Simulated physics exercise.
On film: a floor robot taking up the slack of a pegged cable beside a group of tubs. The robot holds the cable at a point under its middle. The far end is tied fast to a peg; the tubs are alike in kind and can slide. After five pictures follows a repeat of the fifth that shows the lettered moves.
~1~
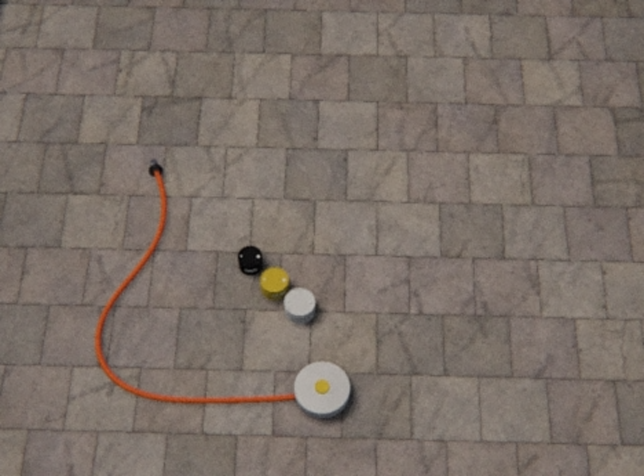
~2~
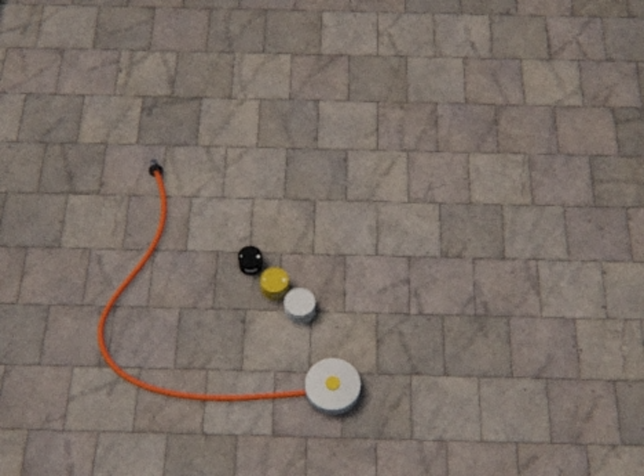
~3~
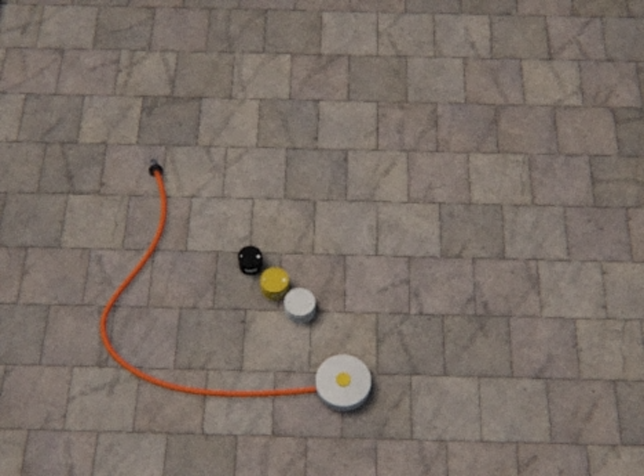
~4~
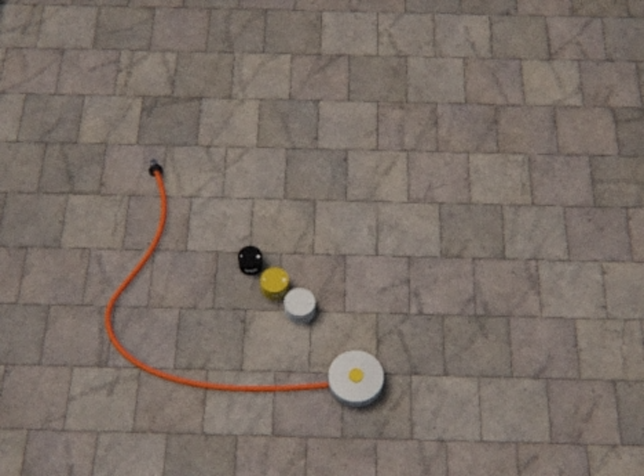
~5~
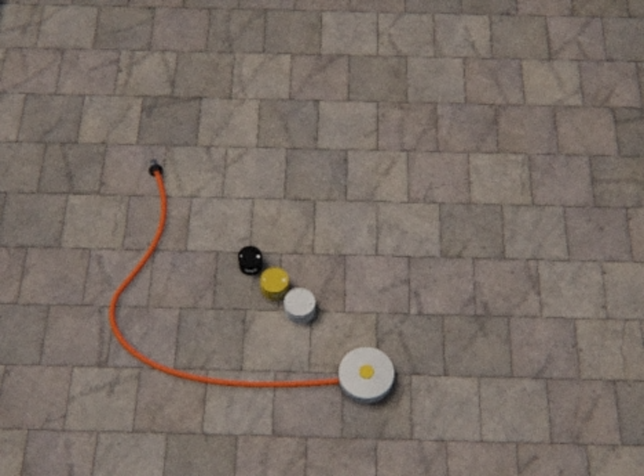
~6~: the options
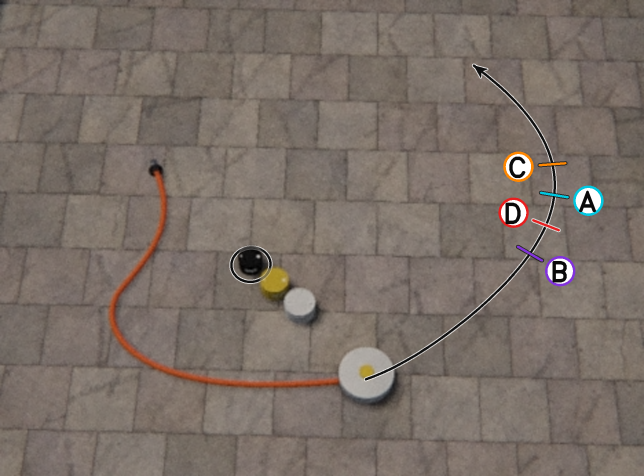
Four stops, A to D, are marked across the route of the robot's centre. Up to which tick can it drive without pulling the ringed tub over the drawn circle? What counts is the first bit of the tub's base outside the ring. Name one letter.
Up to mark B.
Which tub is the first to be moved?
White.
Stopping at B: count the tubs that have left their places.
By then, two.
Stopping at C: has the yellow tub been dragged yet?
Yes.
On the copy, A at (554, 195); B at (530, 254); C at (552, 164); D at (546, 225); the ring at (251, 265); the route from (366, 379) via (543, 232) to (474, 66).
On B. First, robot (436, 339); black tub (251, 261).
Then, robot (492, 294); black tub (251, 261).
Finally, robot (531, 249); yellow tub (280, 275); white tub (309, 278); black tub (251, 260); the black tub is still in its ring.
By contrast, A drags the ringed tub to (272, 228); C drags the ringed tub to (276, 216); D drags the ringed tub to (265, 245).
